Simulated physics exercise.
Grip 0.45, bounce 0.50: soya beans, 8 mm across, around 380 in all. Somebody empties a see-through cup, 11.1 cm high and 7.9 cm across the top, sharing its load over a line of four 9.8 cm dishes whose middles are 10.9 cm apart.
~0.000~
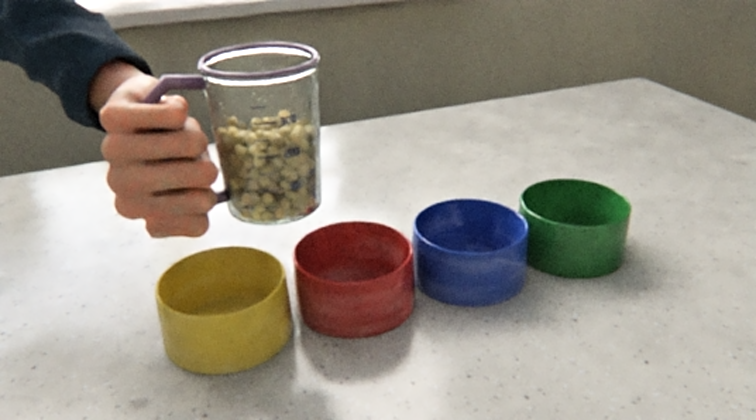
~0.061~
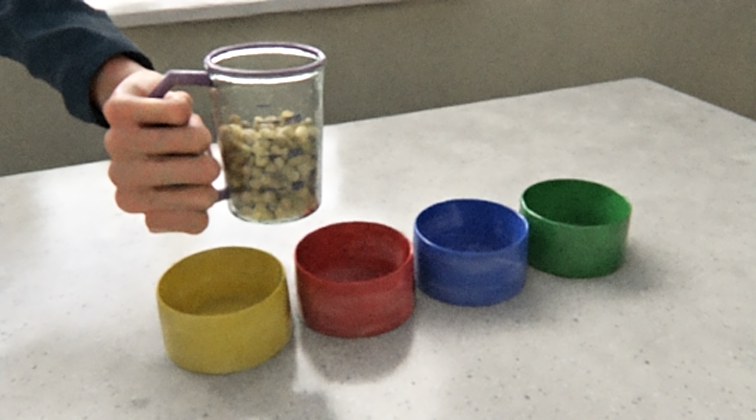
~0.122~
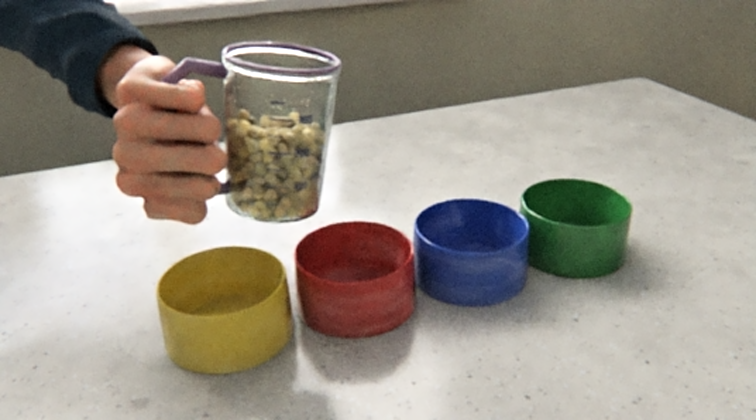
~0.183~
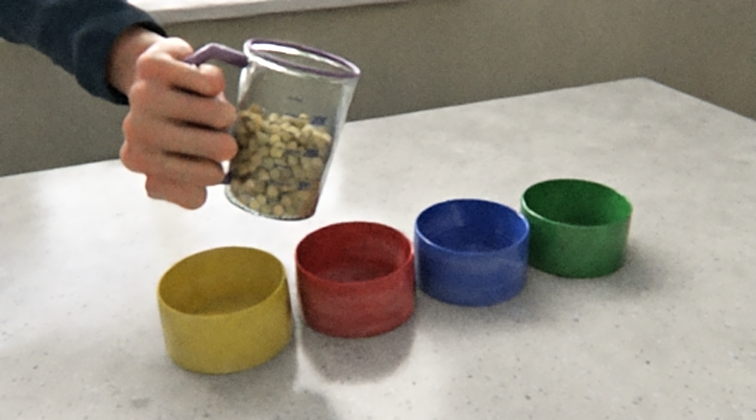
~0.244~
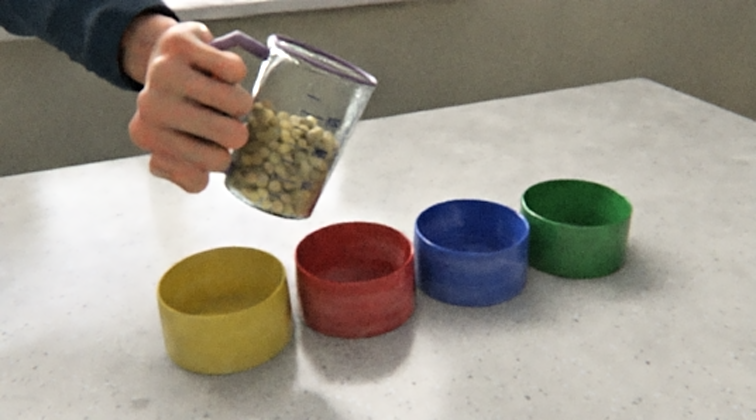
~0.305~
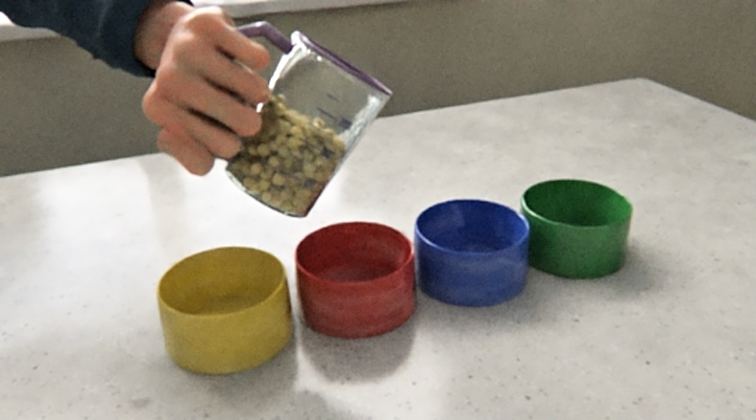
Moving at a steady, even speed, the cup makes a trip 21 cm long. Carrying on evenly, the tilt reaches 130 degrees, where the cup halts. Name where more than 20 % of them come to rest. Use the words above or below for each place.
Red dish: Below; blue dish: Above; green dish: Below; yellow dish: Below; counter: Below.
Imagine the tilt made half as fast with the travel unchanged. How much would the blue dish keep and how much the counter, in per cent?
That gives blue 0 with 0 for the counter.
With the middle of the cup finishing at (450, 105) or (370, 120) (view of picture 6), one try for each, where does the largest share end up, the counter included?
The biggest share goes to blue first, then to blue.
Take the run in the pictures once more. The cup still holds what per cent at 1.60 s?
Somewhere near 0 per cent of the load.
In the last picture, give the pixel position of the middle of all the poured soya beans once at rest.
Look around (477, 249) in the last picture.
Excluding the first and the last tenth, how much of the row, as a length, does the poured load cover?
6 cm, roughly.
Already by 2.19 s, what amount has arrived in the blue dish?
So far, roughly 100 per cent.
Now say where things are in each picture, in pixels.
The first picture shows cup at (268, 135), tilt 0 degrees, lip at (314, 53), moved 0.0 cm; middle of the pieces at (266, 163); yellow dish at (221, 279); red dish at (353, 250); blue dish at (470, 225); green dish at (575, 202).
The second picture shows cup at (271, 134), tilt 2 degrees, lip at (320, 54), moved 0.2 cm; middle of the pieces at (267, 162).
The third picture shows cup at (278, 133), tilt 9 degrees, lip at (336, 60), moved 0.7 cm; middle of the pieces at (271, 161).
The fourth picture shows cup at (287, 132), tilt 18 degrees, lip at (355, 69), moved 1.4 cm; middle of the pieces at (275, 158).
The fifth picture shows cup at (296, 131), tilt 27 degrees, lip at (371, 79), moved 2.0 cm; middle of the pieces at (280, 155).
The sixth picture shows cup at (305, 129), tilt 37 degrees, lip at (385, 90), moved 2.7 cm; middle of the pieces at (285, 152); yellow dish at (222, 279); red dish at (354, 250); blue dish at (471, 225); green dish at (576, 202). Its pace works out near 150 degrees a second; the hand travels 11 cm a second.
Then, at 1.08 s, tilt 130 degrees; cup holds 15 %, blue 85 %.
Then, at 1.60 s, tilt 130 degrees; cup holds 0 %, blue 100 %.
Then, at 2.19 s, tilt 130 degrees; cup holds 0 %, blue 100 %.
By 2.5 s all is still; red 0 %, blue 100 %, green 0 %, yellow 0 %, counter 0 %.
